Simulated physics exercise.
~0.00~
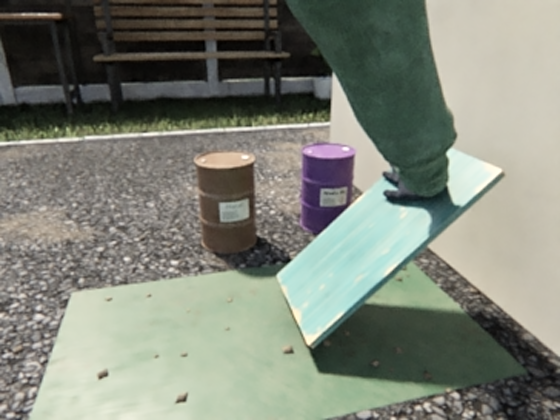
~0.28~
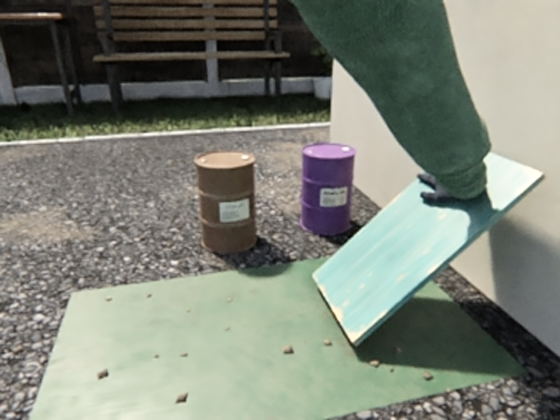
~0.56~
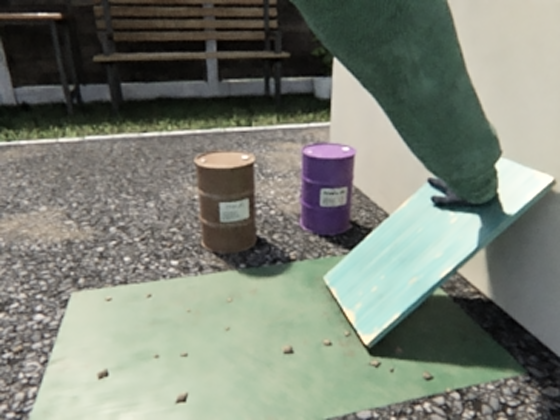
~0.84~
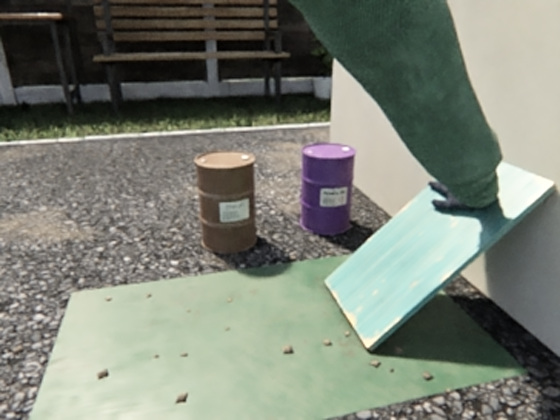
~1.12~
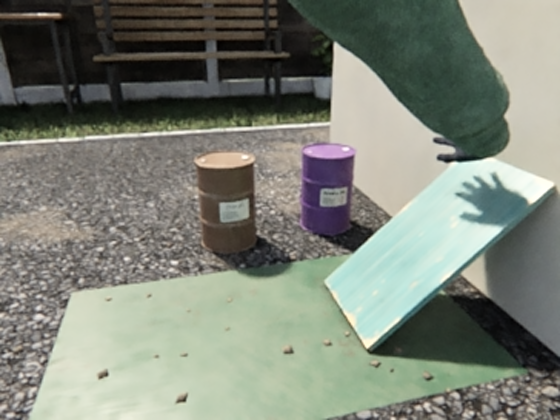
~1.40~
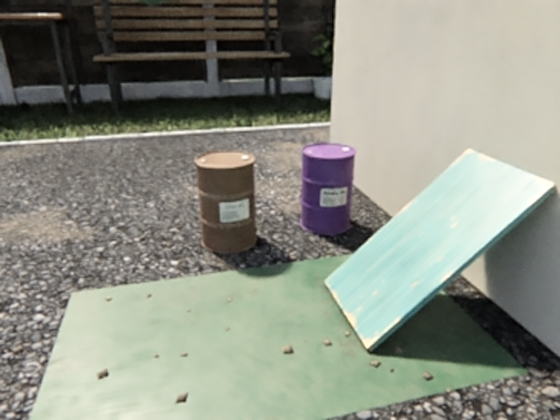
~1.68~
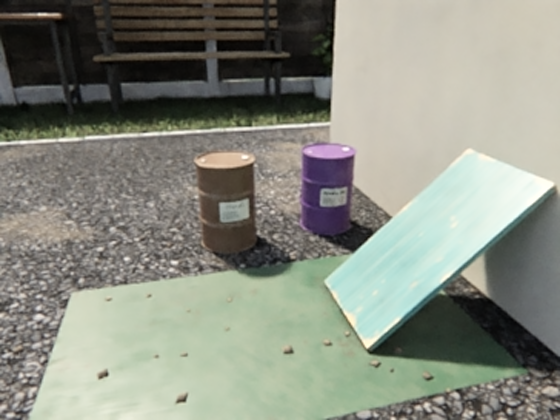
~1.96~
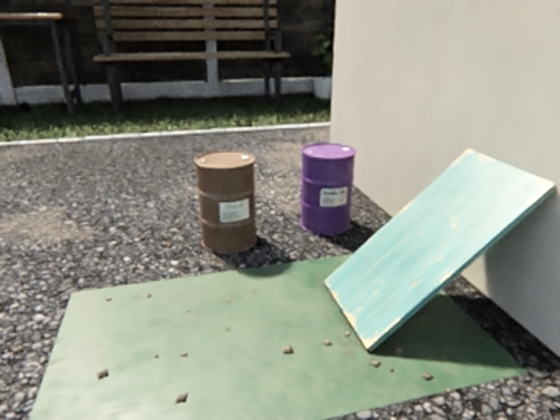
Turquoise board being moved right by a gloved hand and leant against a wall, staying propped beside brown and purple canisters.
